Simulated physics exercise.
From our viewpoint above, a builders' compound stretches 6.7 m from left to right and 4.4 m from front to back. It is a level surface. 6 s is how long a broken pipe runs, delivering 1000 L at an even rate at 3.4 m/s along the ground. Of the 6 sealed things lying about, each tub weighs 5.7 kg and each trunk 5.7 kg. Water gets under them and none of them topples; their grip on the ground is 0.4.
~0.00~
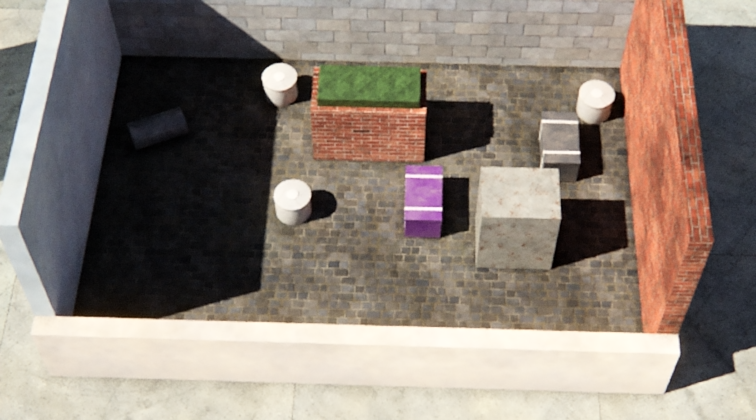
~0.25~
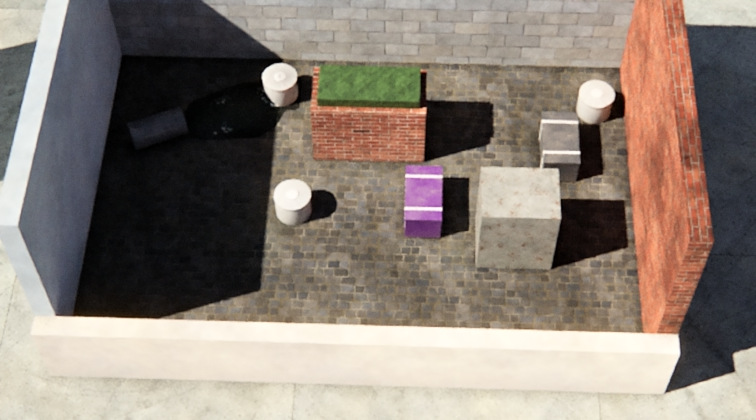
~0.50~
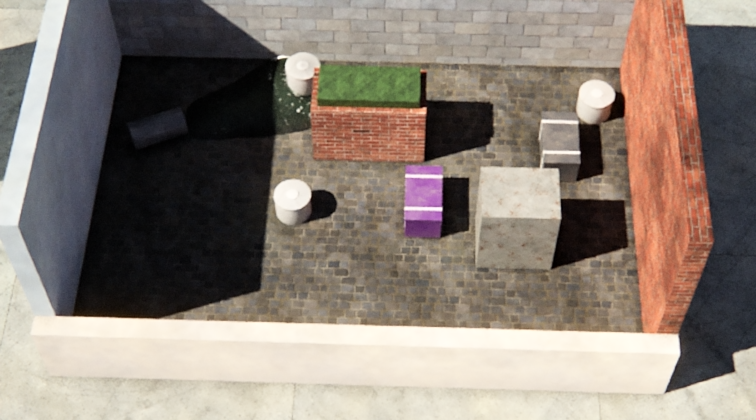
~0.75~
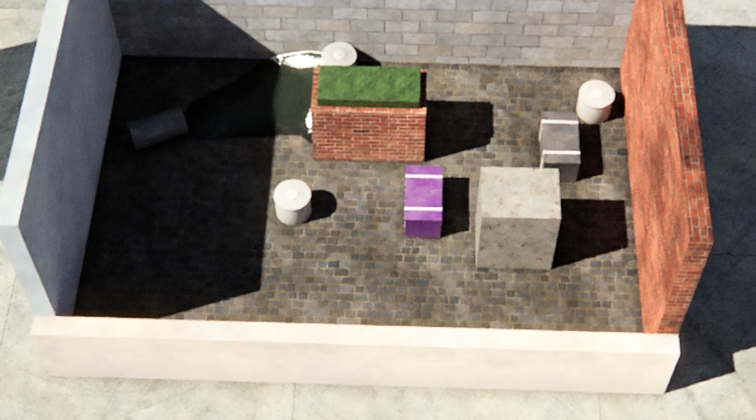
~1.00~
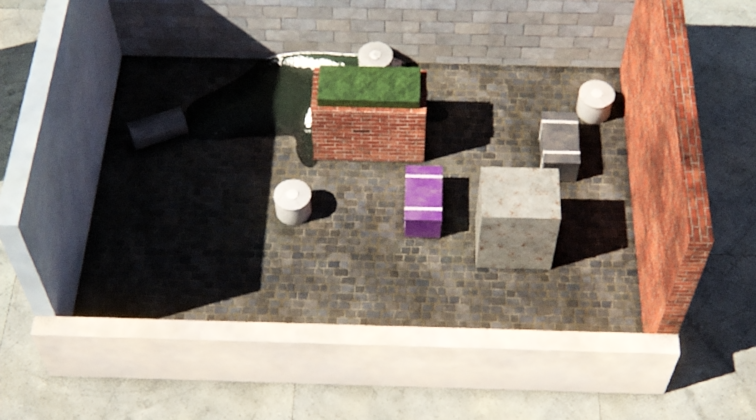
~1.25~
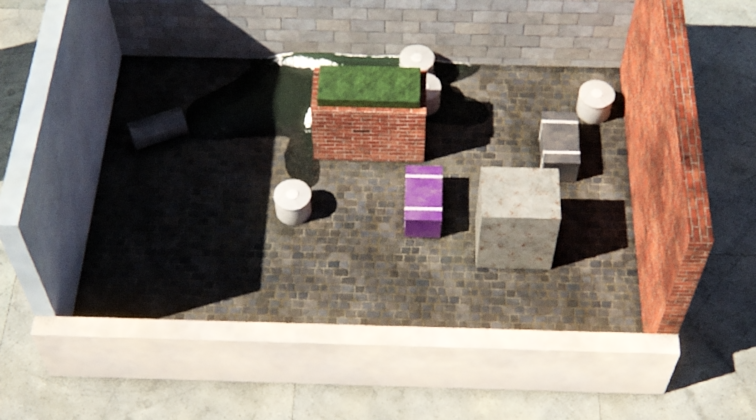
In a walled, paved compound, dark water spreads rightward from a grey object at left and reaches a pale drum near the brick planter. The drum slides right behind the planter as foam gathers at the planter's left side, then another pale shape edges out beside it; the purple trunk stays put.
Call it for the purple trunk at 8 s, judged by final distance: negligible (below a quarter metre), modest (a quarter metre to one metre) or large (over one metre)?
Modest.
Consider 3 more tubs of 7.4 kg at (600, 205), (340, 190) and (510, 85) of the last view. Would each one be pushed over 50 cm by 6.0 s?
In that order: Over, less, more.
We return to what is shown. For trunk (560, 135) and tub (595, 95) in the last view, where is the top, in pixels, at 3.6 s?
Around (594, 206) and (610, 150).
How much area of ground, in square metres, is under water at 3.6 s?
Close to 11.5 m2, I'd say.
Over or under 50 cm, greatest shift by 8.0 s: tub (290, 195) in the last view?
Result: Stays within.
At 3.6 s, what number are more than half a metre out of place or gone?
Result: 4.
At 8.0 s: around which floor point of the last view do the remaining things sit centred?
I'd say about (436, 235) in the last view.
After 1.8 s the purple trunk is near (424, 193), 0.0 m from its start, aground; 1 afloat.
After 3.6 s the purple trunk is near (424, 193), 0.0 m from its start, aground; 3 afloat.
After 5.6 s the purple trunk is near (424, 193), 0.0 m from its start, aground; 4 afloat.
After 8.0 s the purple trunk is near (385, 192), 0.5 m from its start, afloat; 5 afloat.
